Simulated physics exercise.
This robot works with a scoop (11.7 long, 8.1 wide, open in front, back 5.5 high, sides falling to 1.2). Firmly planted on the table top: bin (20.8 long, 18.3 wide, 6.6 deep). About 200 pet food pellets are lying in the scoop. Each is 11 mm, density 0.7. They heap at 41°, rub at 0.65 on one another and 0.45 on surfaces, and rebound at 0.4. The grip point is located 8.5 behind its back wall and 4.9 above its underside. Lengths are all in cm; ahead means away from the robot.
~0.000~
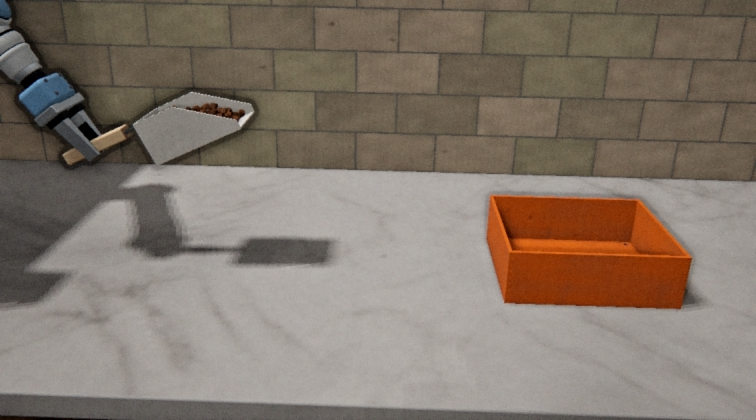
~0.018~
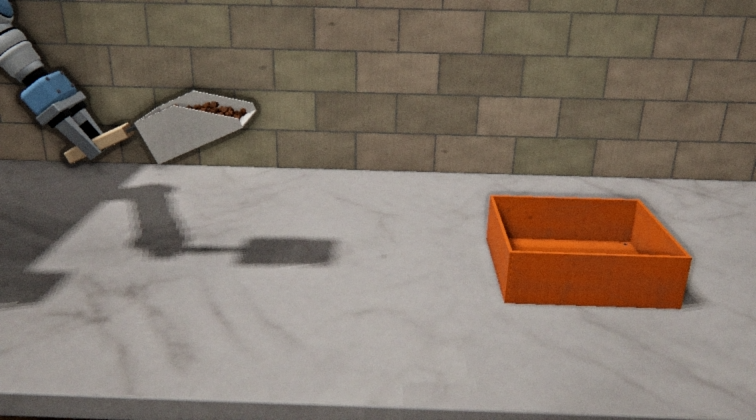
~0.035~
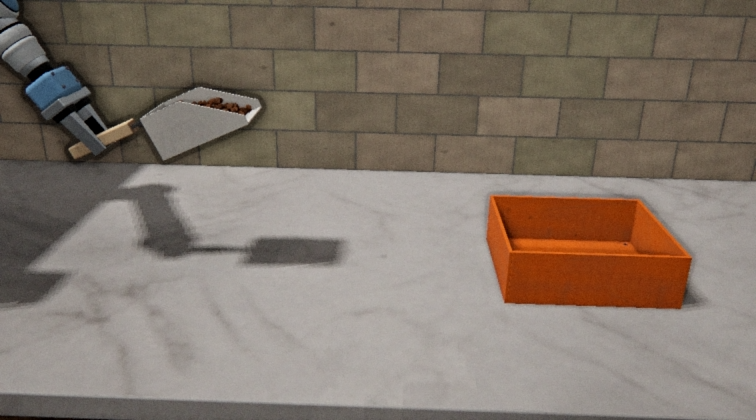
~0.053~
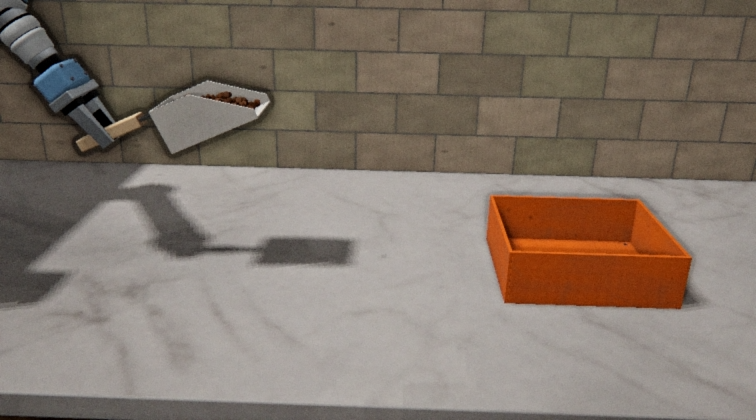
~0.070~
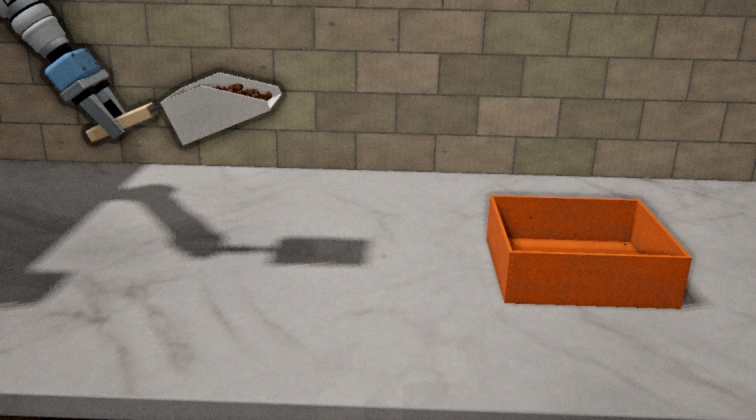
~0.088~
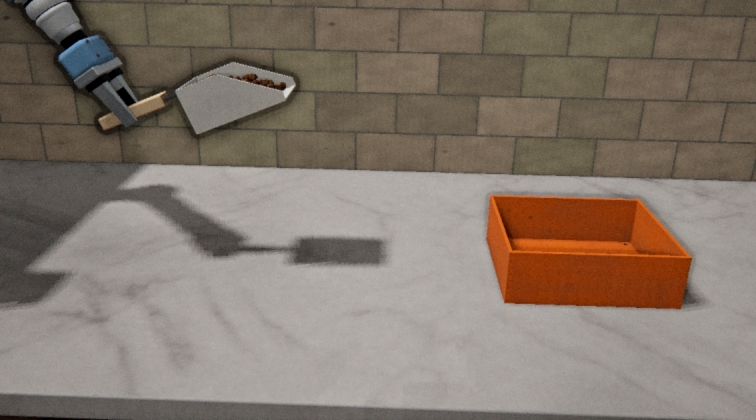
A robot arm held a pale scoop of small brown pellets above a marble counter, hardly moving at first, then raised it slightly and shifted it right while an orange box sat still.
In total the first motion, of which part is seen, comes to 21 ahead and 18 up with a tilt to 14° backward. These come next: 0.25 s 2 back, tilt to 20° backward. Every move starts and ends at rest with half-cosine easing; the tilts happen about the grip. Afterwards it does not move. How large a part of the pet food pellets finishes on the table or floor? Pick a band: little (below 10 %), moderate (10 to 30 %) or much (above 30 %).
Moderate.
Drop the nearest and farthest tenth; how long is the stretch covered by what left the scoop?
I'd estimate near 24 cm.
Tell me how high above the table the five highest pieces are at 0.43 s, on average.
Close to 36 cm above the tabletop.
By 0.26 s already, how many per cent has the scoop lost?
I'd put it at some 10 per cent at that point.
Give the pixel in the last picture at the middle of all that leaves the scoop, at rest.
Approximately (593, 265) in pixels.
After 0.26 s, tilted 14° backward, highest piece 38 above the table; 186 on the scoop, 16 in flight or on a rim.
After 0.43 s, tilted 18° backward, highest piece 37 above the table; 49 on the scoop, 153 in flight or on a rim.
After 0.71 s, tilted 20° backward, highest piece 36 above the table; 122 in the bin, 48 on the scoop, 17 on the table or floor, 15 in flight or on a rim.
After 1.76 s, tilted 20° backward, highest piece 36 above the table; 122 in the bin, 48 on the scoop, 32 on the table or floor.
In the end, 122 in the bin, 48 on the scoop, 32 on the table or floor. That is 16 % on the table or floor.
